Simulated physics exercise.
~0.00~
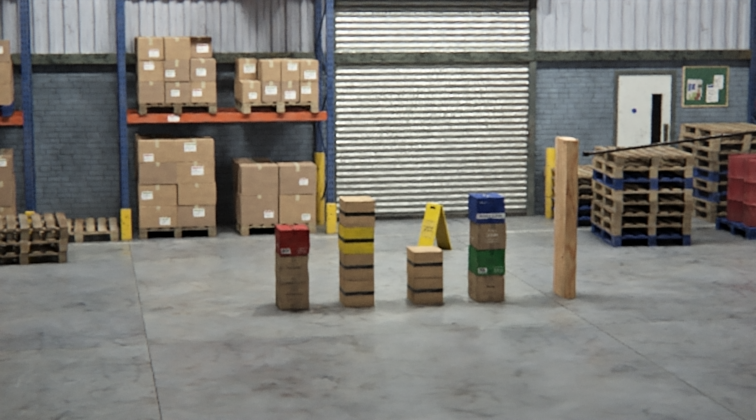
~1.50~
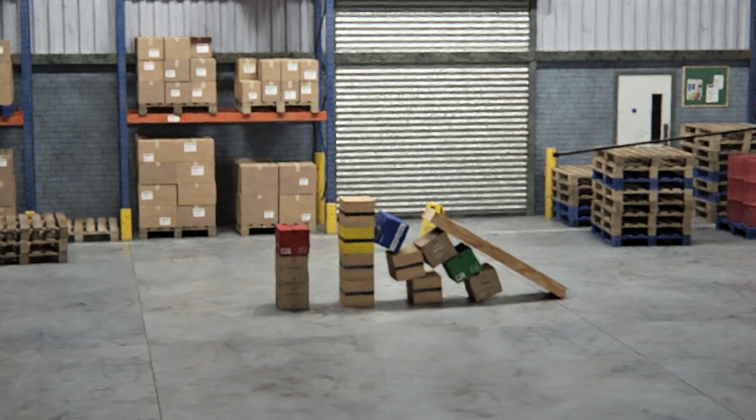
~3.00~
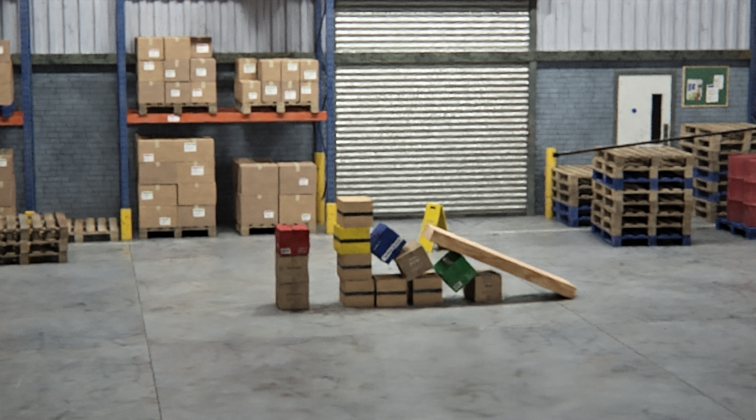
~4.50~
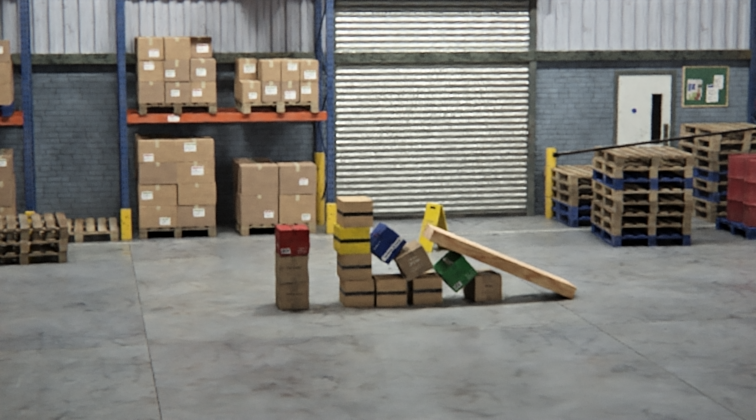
Wooden board toppling left into a stack of cartons in a warehouse, spilling them against the yellow-banded stack, which stays standing.
